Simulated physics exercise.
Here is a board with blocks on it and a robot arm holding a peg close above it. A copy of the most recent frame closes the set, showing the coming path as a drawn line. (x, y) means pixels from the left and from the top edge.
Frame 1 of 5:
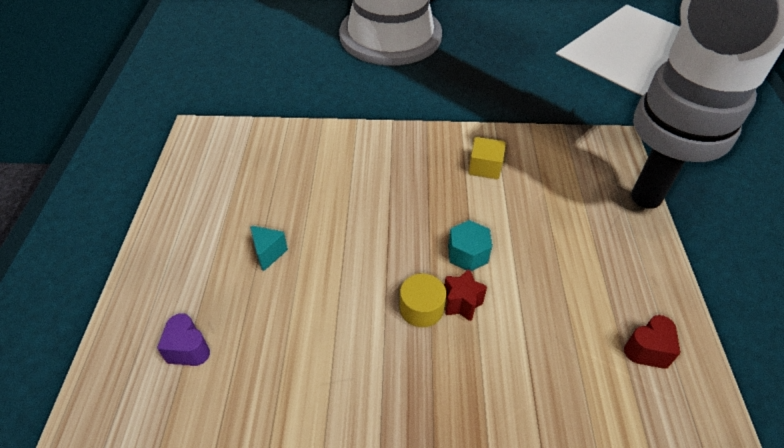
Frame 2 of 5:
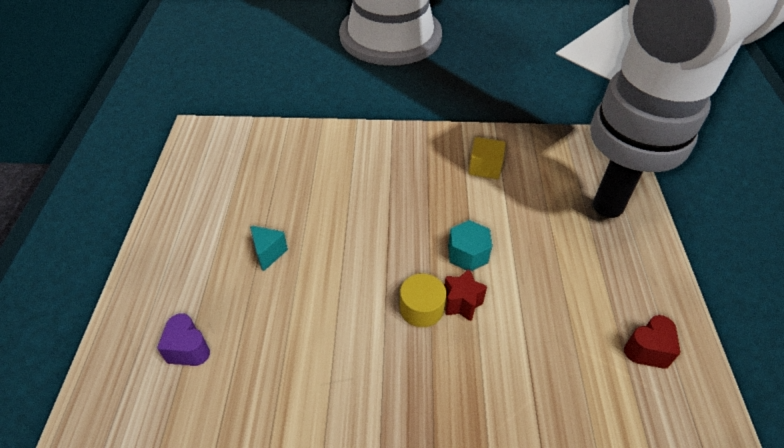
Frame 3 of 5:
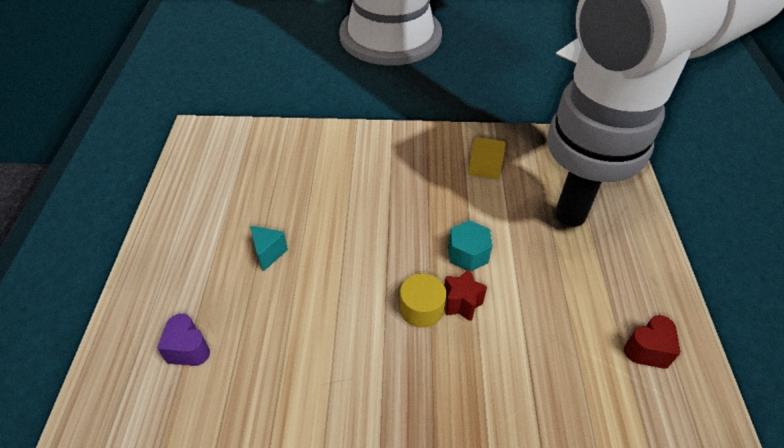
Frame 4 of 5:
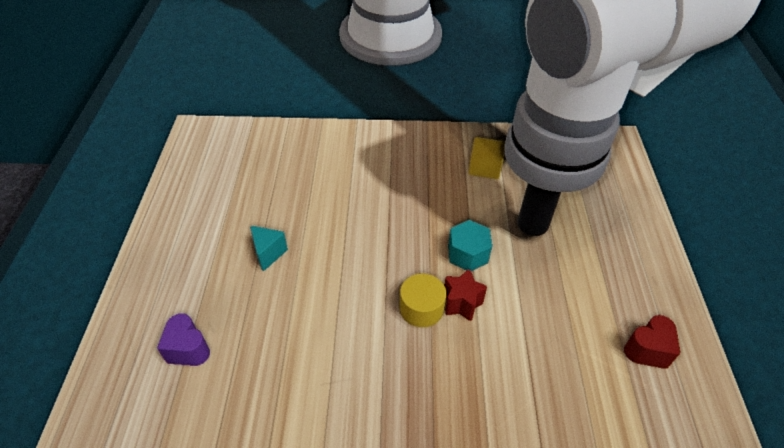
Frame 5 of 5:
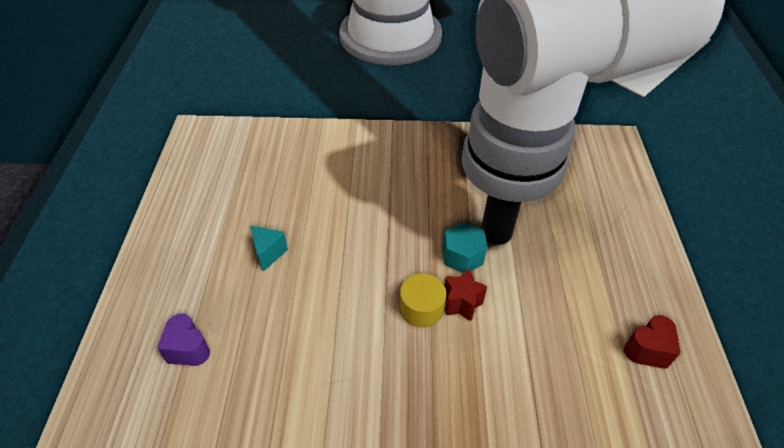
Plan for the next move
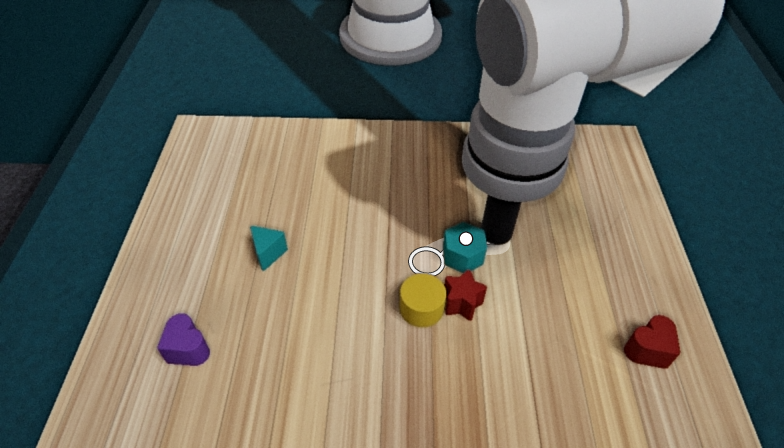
Robot arm sweeping a black peg leftward over a wooden board of coloured blocks, then nudging the turquoise hexagon slightly left.
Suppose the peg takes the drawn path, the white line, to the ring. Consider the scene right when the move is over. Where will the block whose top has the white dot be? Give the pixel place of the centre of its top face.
Somewhere near (411, 271).
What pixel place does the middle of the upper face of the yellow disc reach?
I expect it at (417, 311).
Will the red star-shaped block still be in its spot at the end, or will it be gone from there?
It barely shifts, if at all.
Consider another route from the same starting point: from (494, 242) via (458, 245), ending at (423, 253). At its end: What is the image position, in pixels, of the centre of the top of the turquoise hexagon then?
Around (418, 265).
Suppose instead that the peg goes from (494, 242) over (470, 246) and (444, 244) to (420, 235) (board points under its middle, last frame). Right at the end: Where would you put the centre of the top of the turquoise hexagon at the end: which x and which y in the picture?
Its top centre is at about (427, 252).
The line goes from (494, 242) through (470, 244) and (447, 251) to (427, 262); the dot is on the turquoise hexagon.
What follows on the original path. Halfway along, peg at (459, 239); turquoise hexagon at (437, 252), turned 35° anticlockwise.
At the end, peg at (427, 254); yellow disc at (417, 311); red star-shaped block unmoved; turquoise hexagon at (411, 271), turned 55° anticlockwise.
